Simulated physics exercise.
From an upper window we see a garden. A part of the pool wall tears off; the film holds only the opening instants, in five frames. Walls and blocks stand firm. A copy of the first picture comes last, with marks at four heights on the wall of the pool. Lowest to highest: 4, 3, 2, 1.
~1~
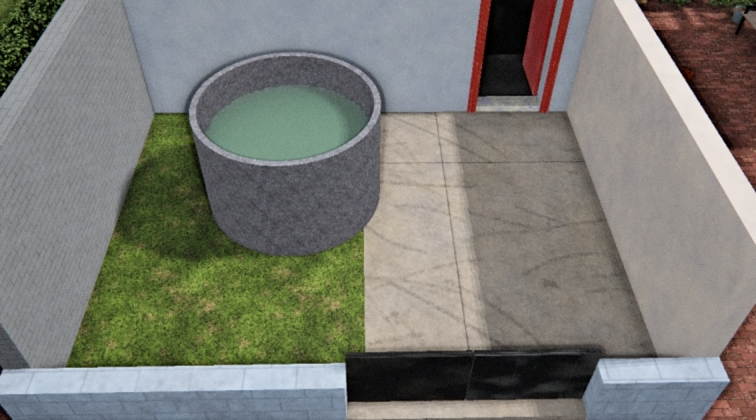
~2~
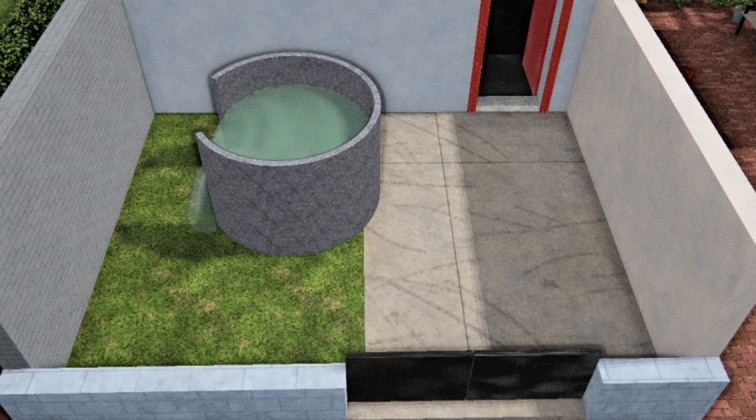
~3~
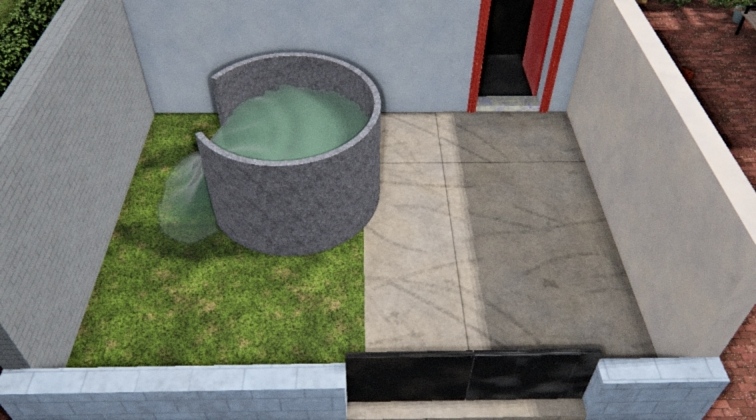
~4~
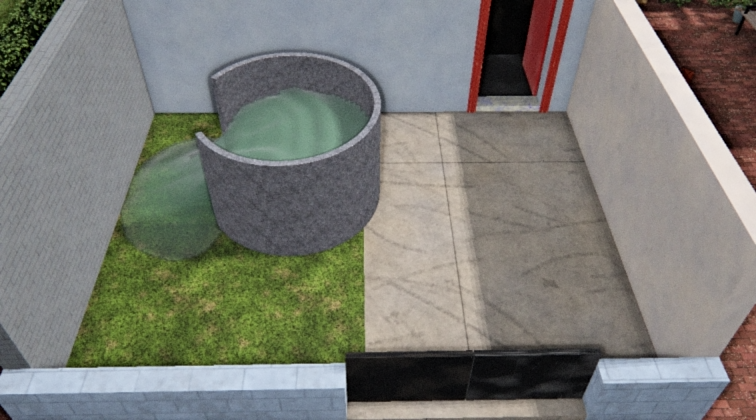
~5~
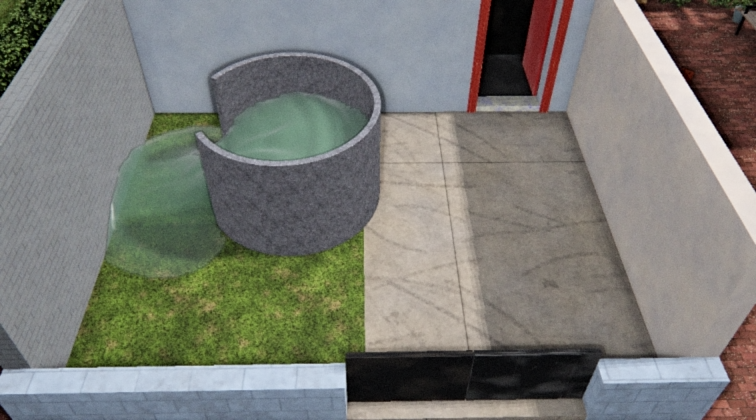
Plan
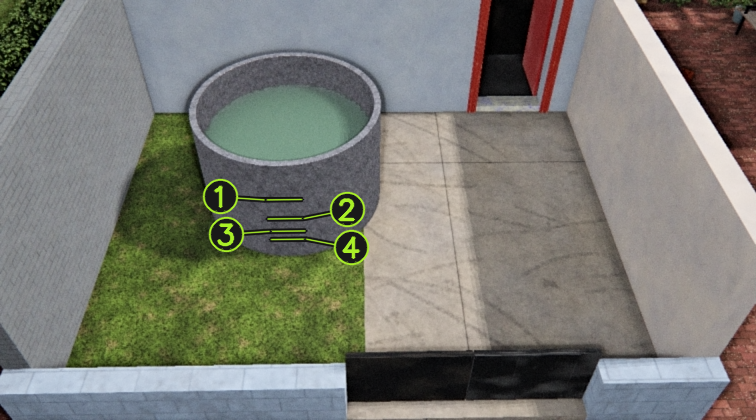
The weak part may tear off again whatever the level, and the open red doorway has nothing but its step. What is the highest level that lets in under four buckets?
Line 1.
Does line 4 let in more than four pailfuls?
No.
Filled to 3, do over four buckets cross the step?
No.
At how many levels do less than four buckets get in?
All four.
On the marked copy, 1 at (283, 199); 2 at (285, 218); 3 at (287, 231); 4 at (288, 239); from the bottom up 4, 3, 2, 1.
With 1, a bucket or two gets in.
With 2, nothing gets over.
With 3, nothing gets over.
With 4, nothing gets over.
